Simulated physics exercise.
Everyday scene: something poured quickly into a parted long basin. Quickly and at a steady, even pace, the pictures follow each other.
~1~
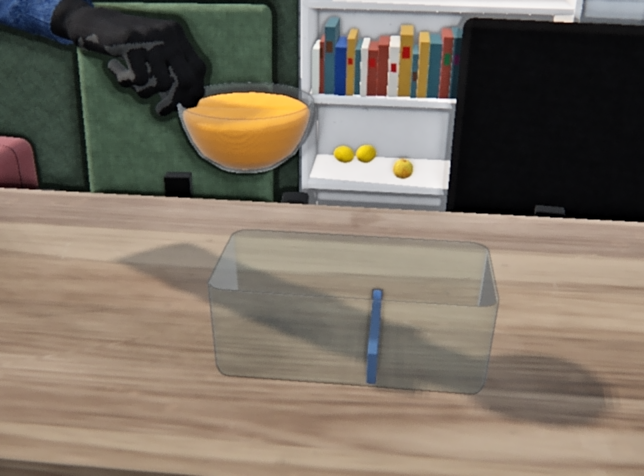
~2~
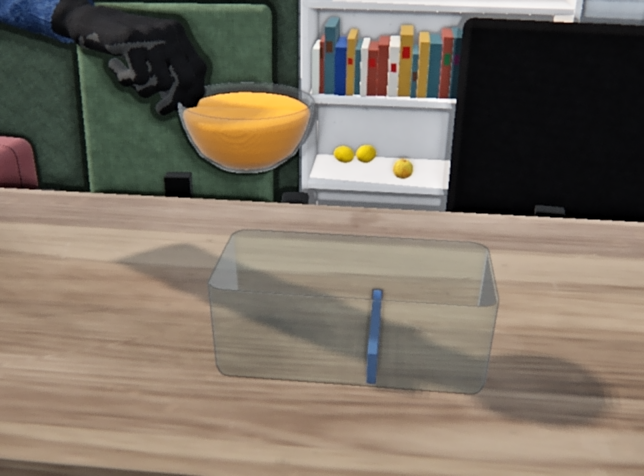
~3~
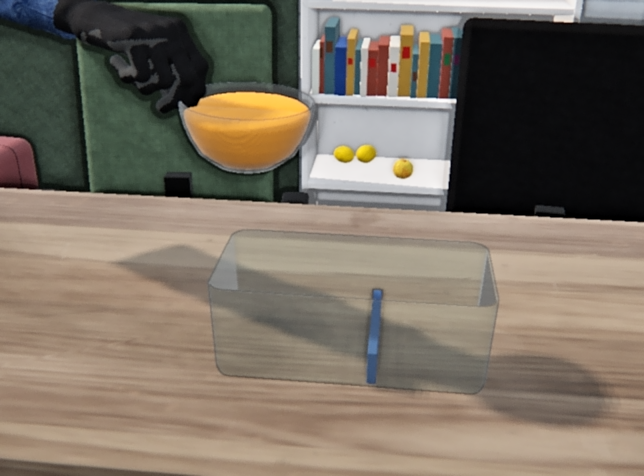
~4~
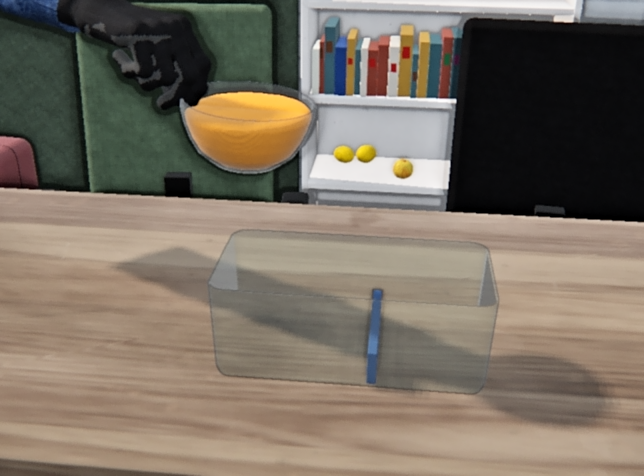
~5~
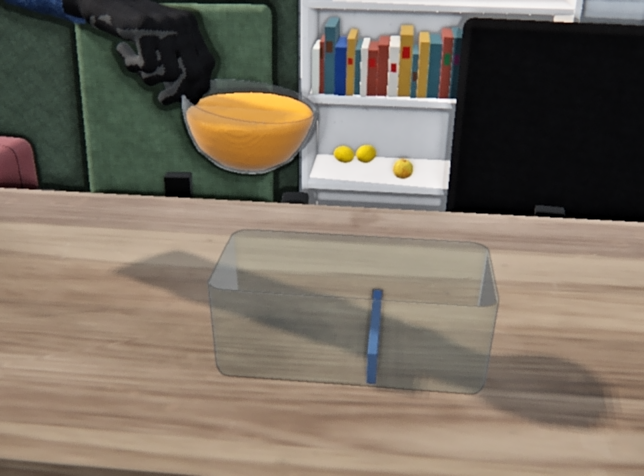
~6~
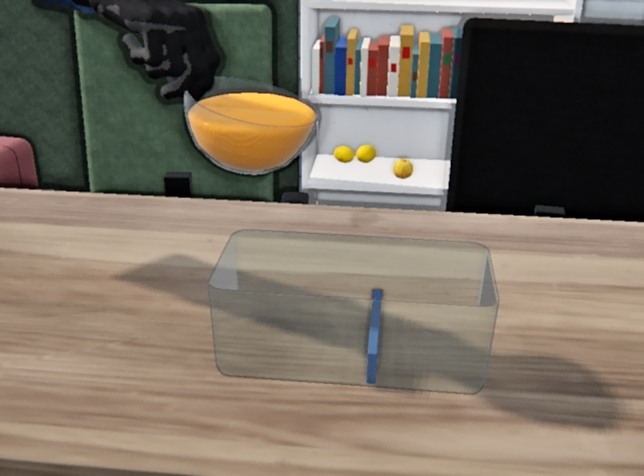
A glass bowl of orange liquid, held by a black-gloved hand at the upper left, hangs above a pale wooden table seen from slightly above by a still camera. A clear, empty rectangular basin with a blue divider sits on the table, before green cushions, a white shelf of books and yellow fruit, and a black screen. The hand rises slightly, gradually tilting the bowl to the right.
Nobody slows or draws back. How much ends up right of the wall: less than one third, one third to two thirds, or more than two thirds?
One third to two thirds.
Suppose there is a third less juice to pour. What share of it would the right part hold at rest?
It should come out close to 20 per cent.
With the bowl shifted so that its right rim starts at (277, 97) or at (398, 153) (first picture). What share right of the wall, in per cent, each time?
Roughly 5 % the first time and roughly 90 % the second.
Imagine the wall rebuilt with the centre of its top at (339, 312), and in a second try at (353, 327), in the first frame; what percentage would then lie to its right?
About 80 % and 70 %.
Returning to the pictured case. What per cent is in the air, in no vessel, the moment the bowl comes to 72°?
Estimate: 40 per cent, roughly.
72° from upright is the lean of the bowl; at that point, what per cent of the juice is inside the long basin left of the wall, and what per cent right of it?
The left part 10 per cent, the right part 15.
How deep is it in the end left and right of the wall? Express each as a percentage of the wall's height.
Near 30 in a hundred to the left, 40 to the right.
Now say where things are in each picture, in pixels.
Tilt 0°; pouring edge (312, 104); surface from (186, 106) to (310, 111); the long basin's rim runs from (221, 258) to (493, 274); the wall's top is at (375, 321), in the first frame.
Tilt 1°; pouring edge (313, 105); surface from (187, 106) to (310, 112), in the second frame.
Tilt 2°; pouring edge (313, 107); surface from (187, 105) to (311, 112), in the third frame.
Tilt 5°; pouring edge (315, 110); surface from (188, 105) to (312, 113), in the fourth frame.
Tilt 8°; pouring edge (316, 114); surface from (190, 105) to (314, 114), in the fifth frame.
Tilt 13°; pouring edge (317, 119); surface from (192, 106) to (316, 114), in the sixth frame.
A moment on, the bowl is tipped part way and 35 per cent is still to pour, 9 is left of the wall and 16 right of it.
Next, the bowl is tipped right over and 0 per cent is still to pour, 51 is left of the wall and 45 right of it.
Then the bowl is tipped right over and 0 per cent is still to pour, 54 is left of the wall and 45 right of it.
Later the bowl is tipped right over and 0 per cent is still to pour, 54 is left of the wall and 45 right of it.
Finally, 54 per cent lies left of the wall, 45 right of it and 1 outside.
